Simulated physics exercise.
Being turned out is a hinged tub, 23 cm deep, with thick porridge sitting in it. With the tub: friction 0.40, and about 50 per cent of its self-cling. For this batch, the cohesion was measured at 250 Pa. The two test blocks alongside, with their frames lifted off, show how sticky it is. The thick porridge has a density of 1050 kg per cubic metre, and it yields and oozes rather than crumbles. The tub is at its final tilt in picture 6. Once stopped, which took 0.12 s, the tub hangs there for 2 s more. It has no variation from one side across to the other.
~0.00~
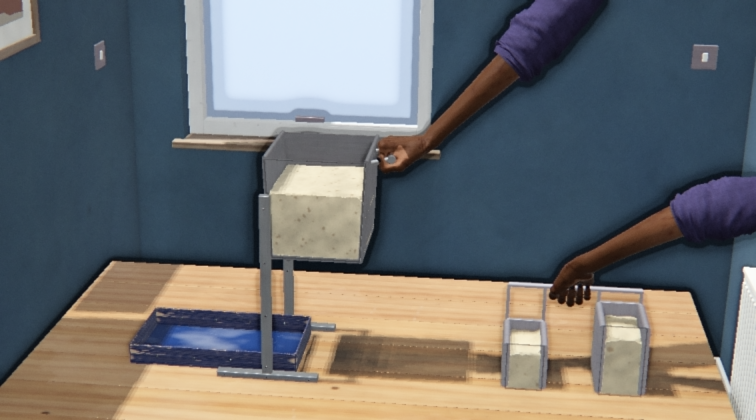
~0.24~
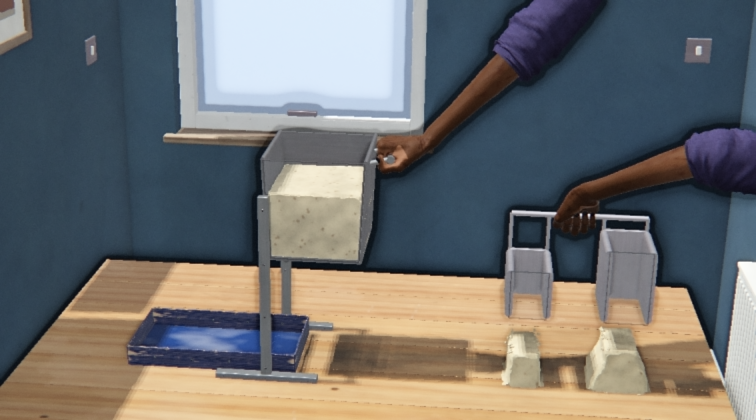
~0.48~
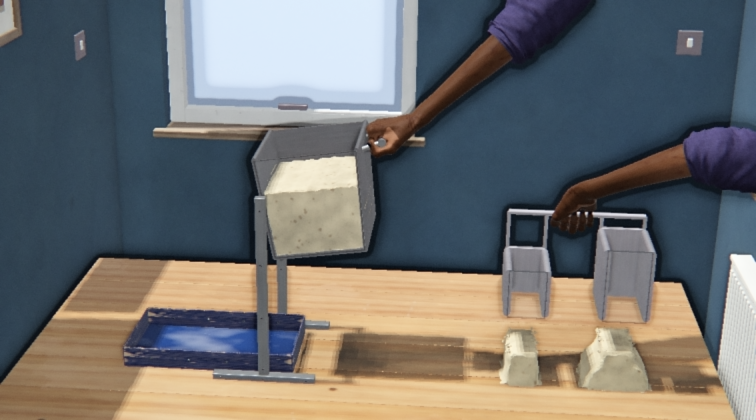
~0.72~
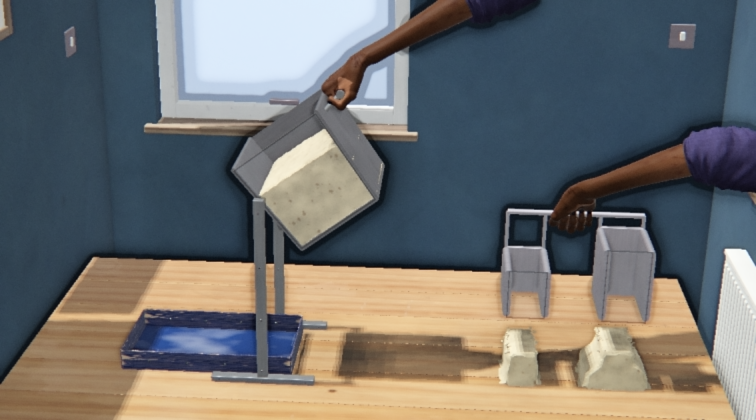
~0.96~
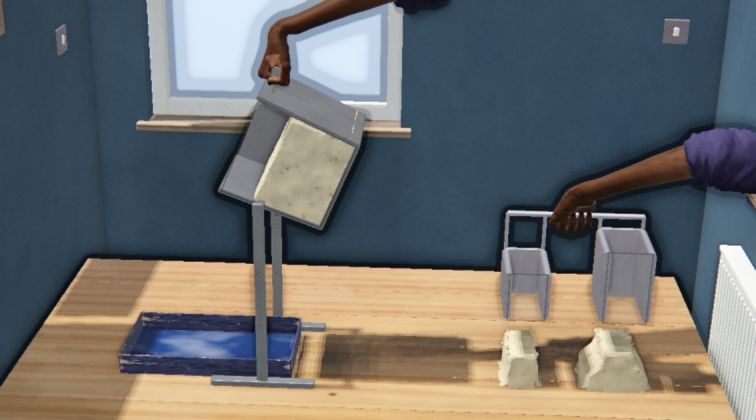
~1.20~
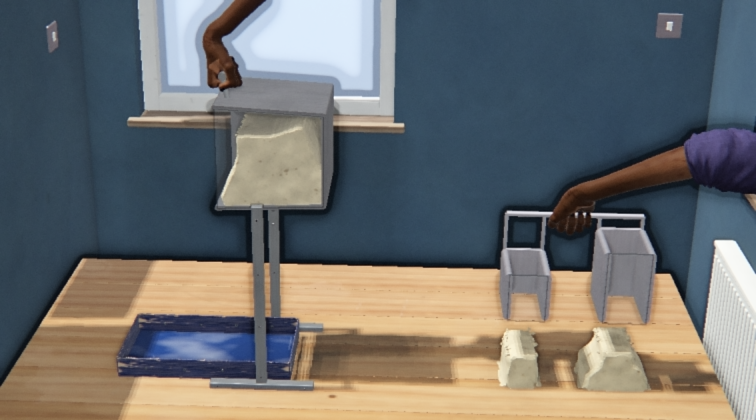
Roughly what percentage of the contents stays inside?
Roughly 56 %.
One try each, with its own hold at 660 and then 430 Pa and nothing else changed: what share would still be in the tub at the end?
In order: Around 100 % and around 80 %.
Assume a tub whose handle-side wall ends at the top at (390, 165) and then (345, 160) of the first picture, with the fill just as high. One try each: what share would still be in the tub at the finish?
The first would keep 40 percent and the second 75 percent.
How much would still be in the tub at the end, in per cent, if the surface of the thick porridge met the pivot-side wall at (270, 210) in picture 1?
I'd put it close to 90 in a hundred.
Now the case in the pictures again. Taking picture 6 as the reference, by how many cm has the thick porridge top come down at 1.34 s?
Around 4 cm below its level in the last picture.
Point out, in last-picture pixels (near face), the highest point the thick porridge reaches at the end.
Around (295, 169).
After 1.34 s, the tub is at 90 degrees and holds 89 %.
After 1.51 s, the tub is at 90 degrees and holds 65 %.
After 1.68 s, the tub is at 90 degrees and holds 58 %.
After 1.85 s, the tub is at 90 degrees and holds 58 %.
After 3.20 s, at the end, the tub is at 90 degrees and holds 56 %.
